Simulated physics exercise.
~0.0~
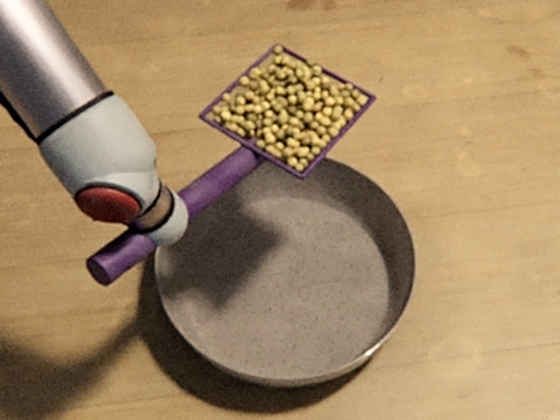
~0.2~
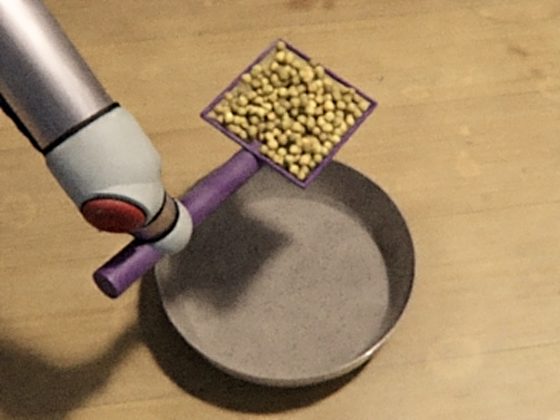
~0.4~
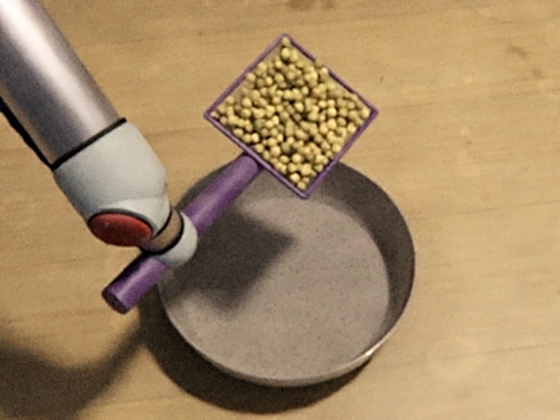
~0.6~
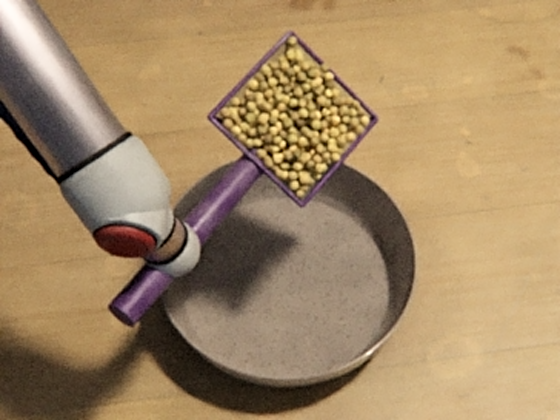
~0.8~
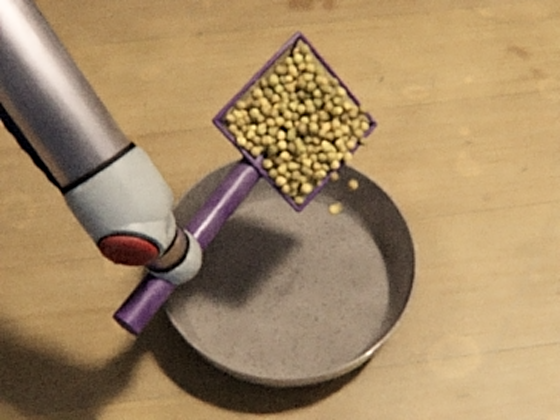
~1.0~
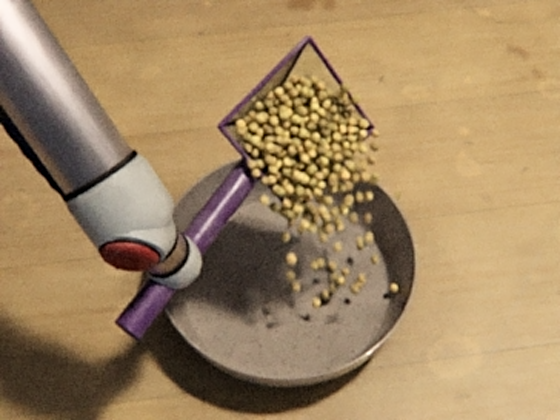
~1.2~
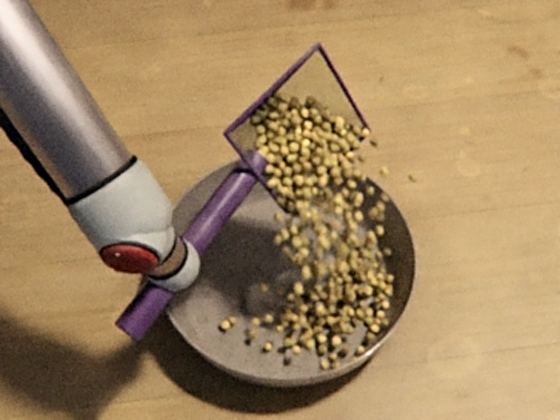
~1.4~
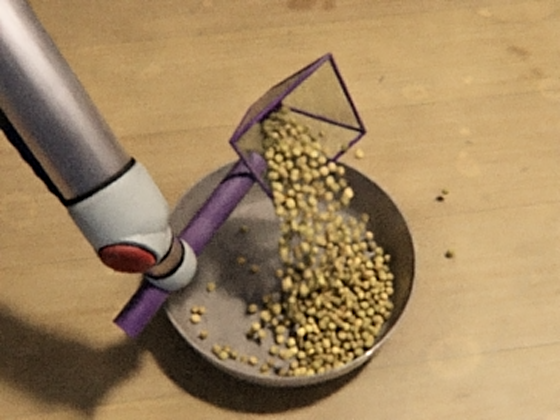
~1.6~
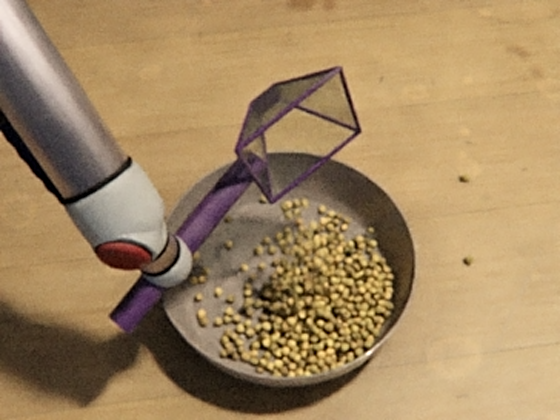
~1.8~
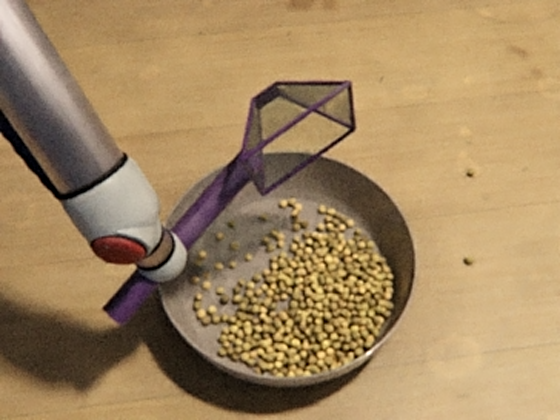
In this clip, a robotic arm tilts a purple-edged scoop of soya beans above a round grey pan, and the beans pour over its edge. The scoop ends up empty, with most of the beans spread across the pan and a couple on the wooden table to the right.
